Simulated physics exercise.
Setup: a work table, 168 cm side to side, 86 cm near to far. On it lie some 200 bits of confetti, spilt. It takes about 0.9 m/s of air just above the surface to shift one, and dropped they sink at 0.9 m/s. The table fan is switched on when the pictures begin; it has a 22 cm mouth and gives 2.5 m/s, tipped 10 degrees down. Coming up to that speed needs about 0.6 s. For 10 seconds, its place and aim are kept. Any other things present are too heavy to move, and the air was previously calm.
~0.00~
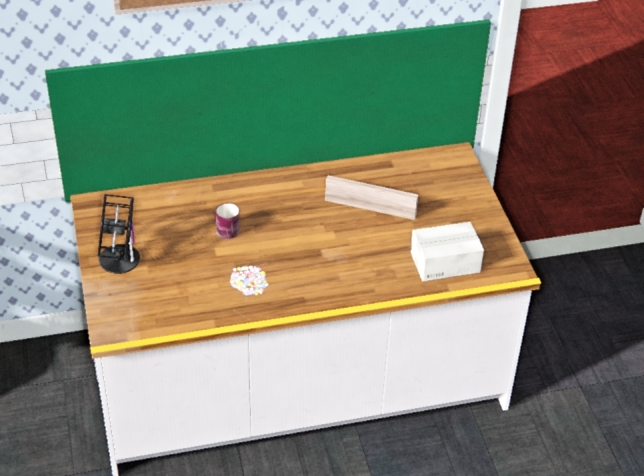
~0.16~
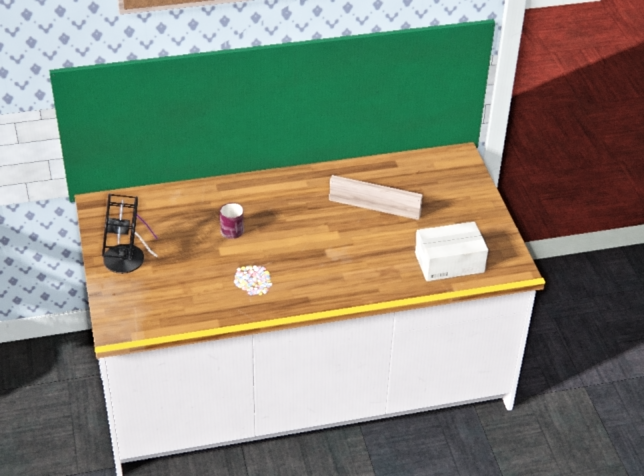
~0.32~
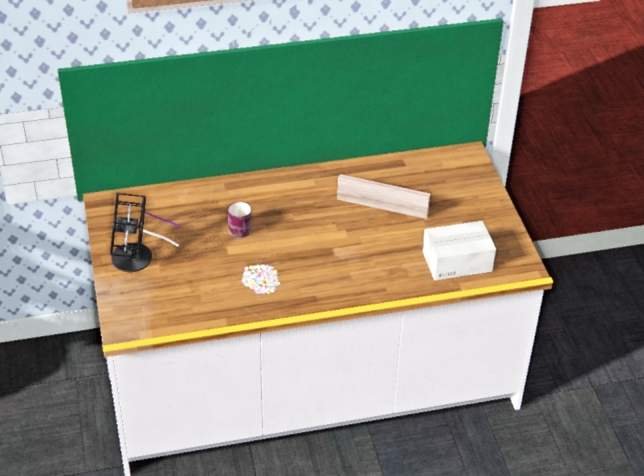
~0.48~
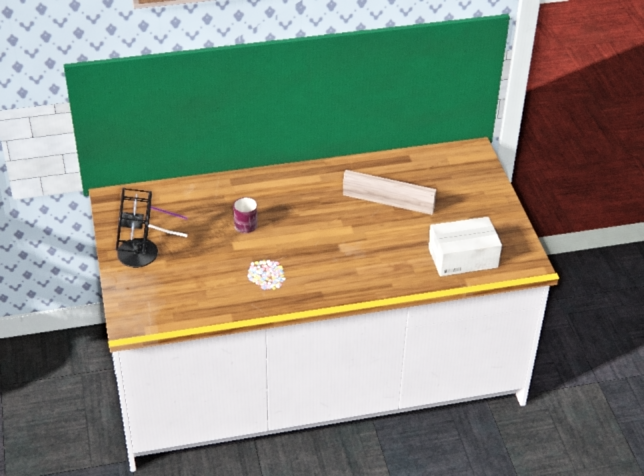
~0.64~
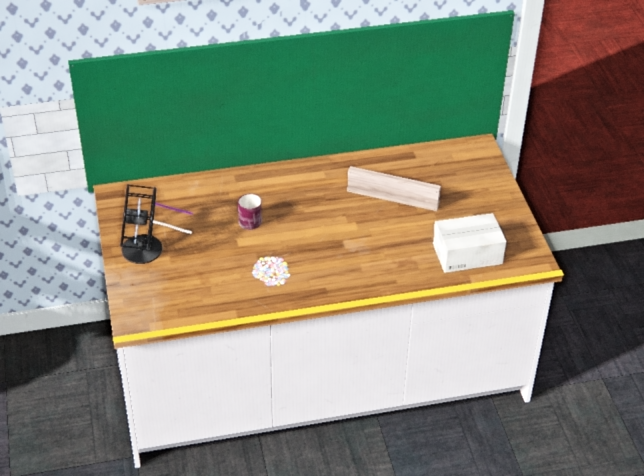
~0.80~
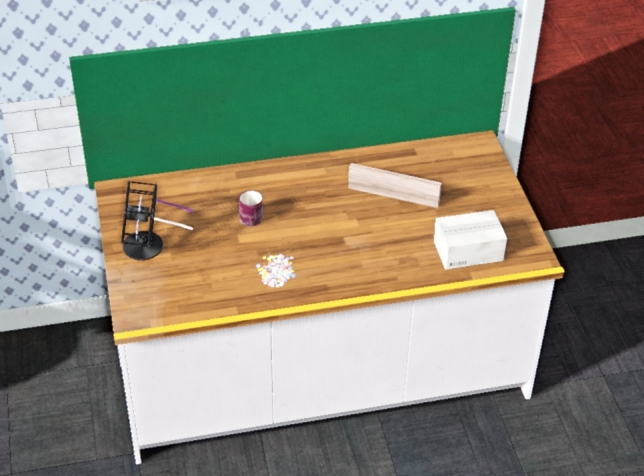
Confetti bits sit still on a wooden table beside a small fan, then shift slightly.
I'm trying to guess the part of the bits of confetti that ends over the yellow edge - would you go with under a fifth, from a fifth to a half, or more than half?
I reckon the share over that edge will outnumber the rest.
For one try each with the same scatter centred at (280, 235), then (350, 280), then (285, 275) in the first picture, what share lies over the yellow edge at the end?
First try near 0 %, second near 100 %, third near 100 %.
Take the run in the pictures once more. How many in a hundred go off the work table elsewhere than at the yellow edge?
I would say close to 0 %.
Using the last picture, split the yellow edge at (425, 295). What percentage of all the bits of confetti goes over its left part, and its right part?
Roughly 100 % cross the left stretch, and around 0 % the right stretch.
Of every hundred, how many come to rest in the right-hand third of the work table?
0 %.
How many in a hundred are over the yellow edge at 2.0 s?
100 %, roughly.
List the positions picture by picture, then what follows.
In the first picture, the middle of the bits of confetti is near (250, 281), none has stirred yet and the mouth of the table fan is at (116, 227).
In the second picture, the middle of the bits of confetti is near (254, 280), none has stirred yet and the yellow edge is centred on (328, 317).
In the third picture, the middle of the bits of confetti is near (262, 279), none has stirred yet, the top of a mug is at (239, 209) and the top of a board is at (384, 186).
In the fourth picture, the middle of the bits of confetti is near (267, 275) and none has stirred yet.
In the fifth picture, the middle of the bits of confetti is near (272, 271) and none has stirred yet.
In the sixth picture, the middle of the bits of confetti is near (279, 271), the farthest in sight from the table fan is at (293, 276) and about 50 % have left their places.
After 2.0 s, 100 % are over the yellow edge; 100 % have settled or left.
After 3.2 s, 100 % are over the yellow edge; 100 % have settled or left.
After 5.5 s, 100 % are over the yellow edge; 100 % have settled or left.
After 10.0 s, at the end, 100 % are over the yellow edge.
